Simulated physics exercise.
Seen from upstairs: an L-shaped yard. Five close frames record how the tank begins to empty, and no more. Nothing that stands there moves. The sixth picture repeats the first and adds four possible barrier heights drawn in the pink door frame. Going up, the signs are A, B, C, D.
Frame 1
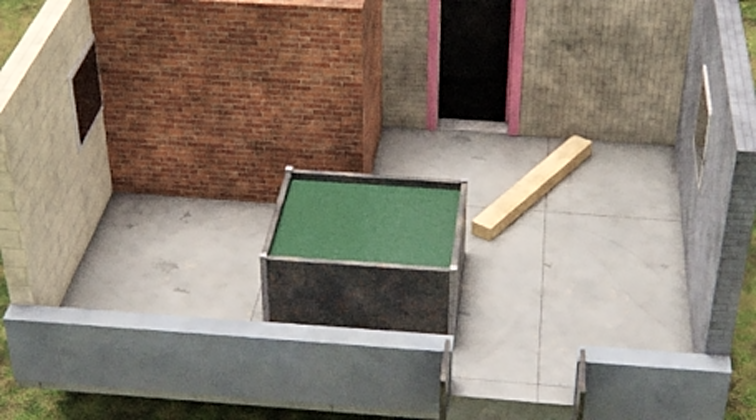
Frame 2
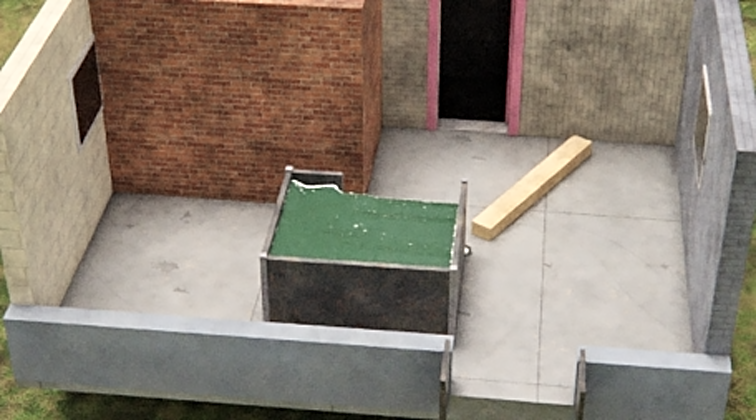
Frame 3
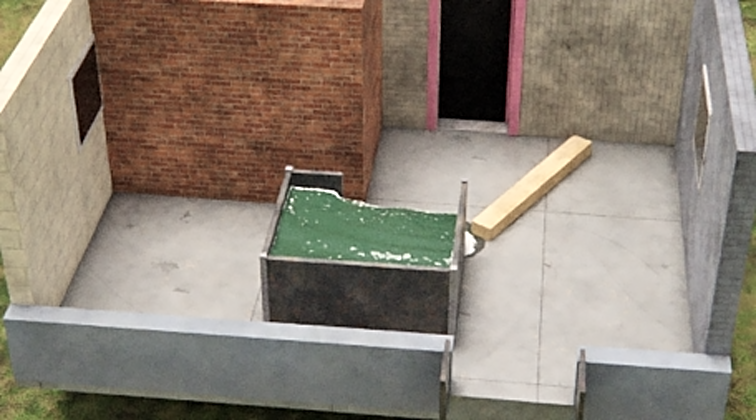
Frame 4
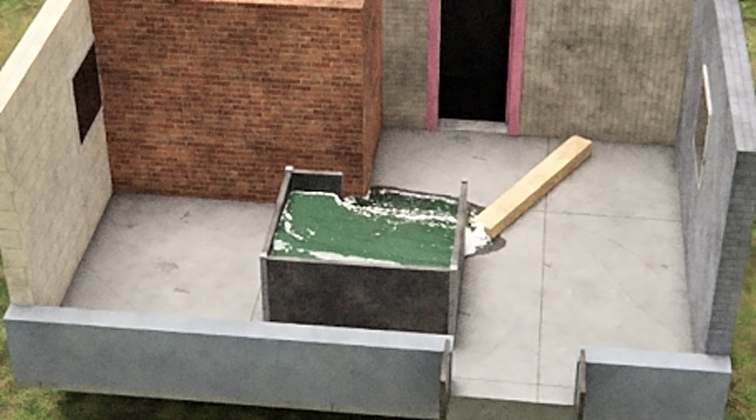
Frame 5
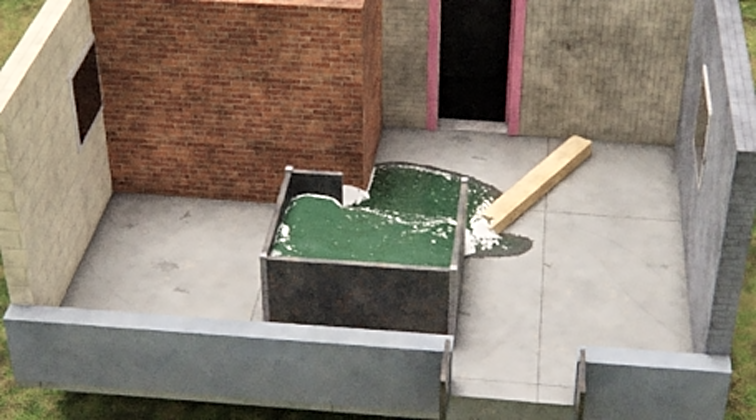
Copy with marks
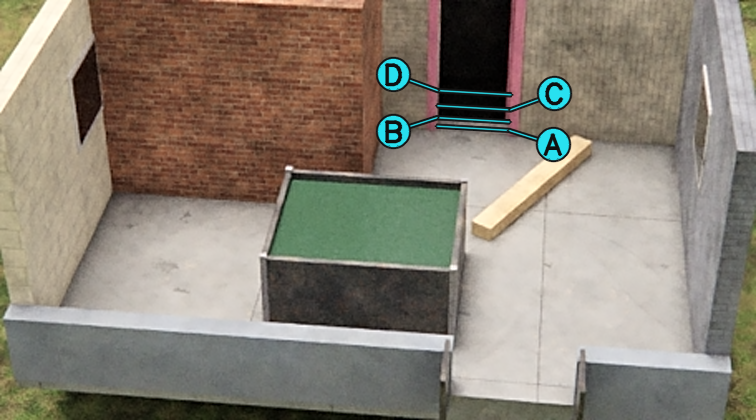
We see a walled yard with a brick block, a pink-framed doorway and a tank of green water; the tank's far side opens and the water slumps backward, foaming, then spreads over the ground behind and around a wooden beam's near end.
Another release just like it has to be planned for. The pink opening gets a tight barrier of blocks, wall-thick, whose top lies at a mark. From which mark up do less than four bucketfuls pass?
Mark D.
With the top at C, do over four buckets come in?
Yes, it does.
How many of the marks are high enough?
One of the four.
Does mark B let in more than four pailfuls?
Yes, that goes wrong.
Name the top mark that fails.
Mark C.
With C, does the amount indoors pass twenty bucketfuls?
No, it does not.
On the marked copy, A at (472, 128); B at (473, 119); C at (473, 107); D at (474, 92); from the bottom up A, B, C, D.
Choosing A, dozens of bucketfuls pour in.
Choosing B, dozens of bucketfuls pour in.
Choosing C, about 8 bucketfuls get in.
Choosing D, nothing gets over.
